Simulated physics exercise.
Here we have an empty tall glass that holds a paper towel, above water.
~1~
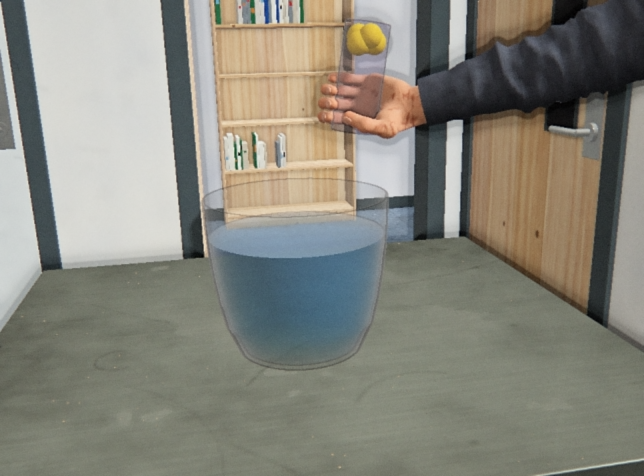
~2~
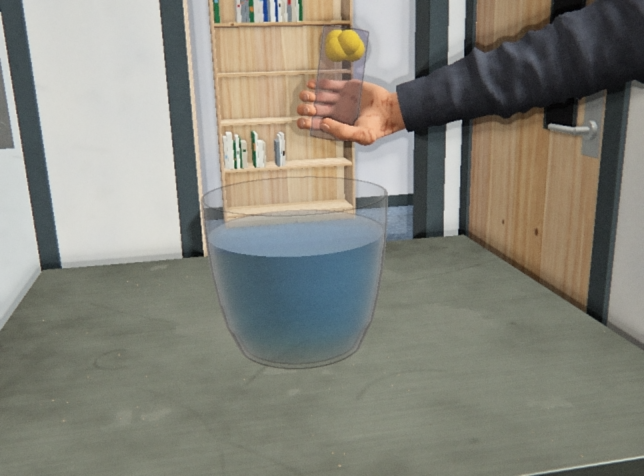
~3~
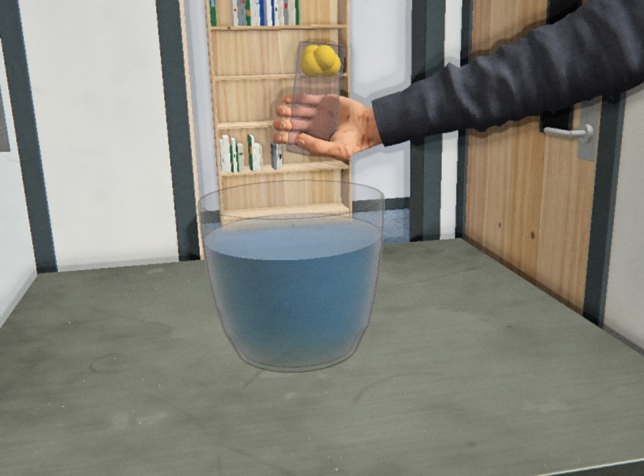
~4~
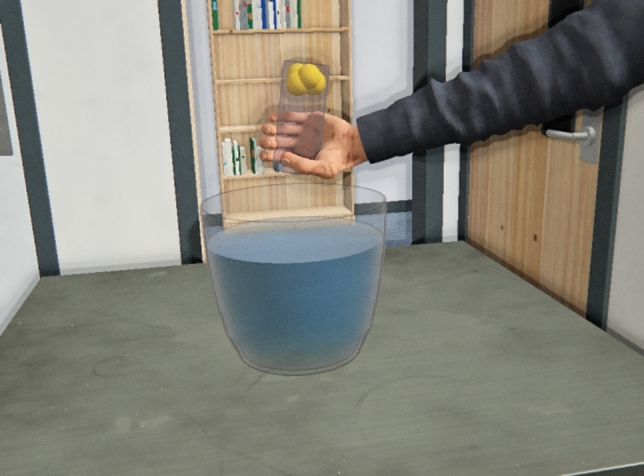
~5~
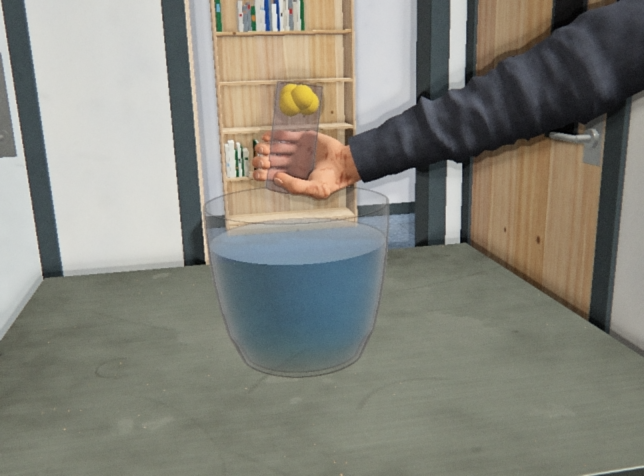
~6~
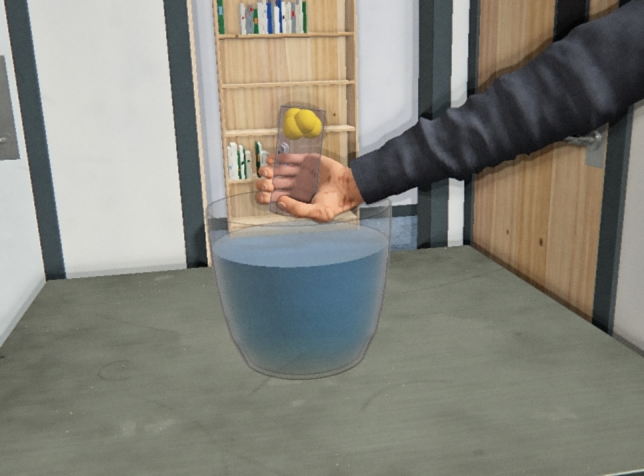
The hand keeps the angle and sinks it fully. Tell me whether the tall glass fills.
It is never reached.
A moment on, the tall glass enters the water.
Further on, air is trapped inside and holds the level down.
When it is over, the tall glass is under, still full of air, and the paper towel is dry.
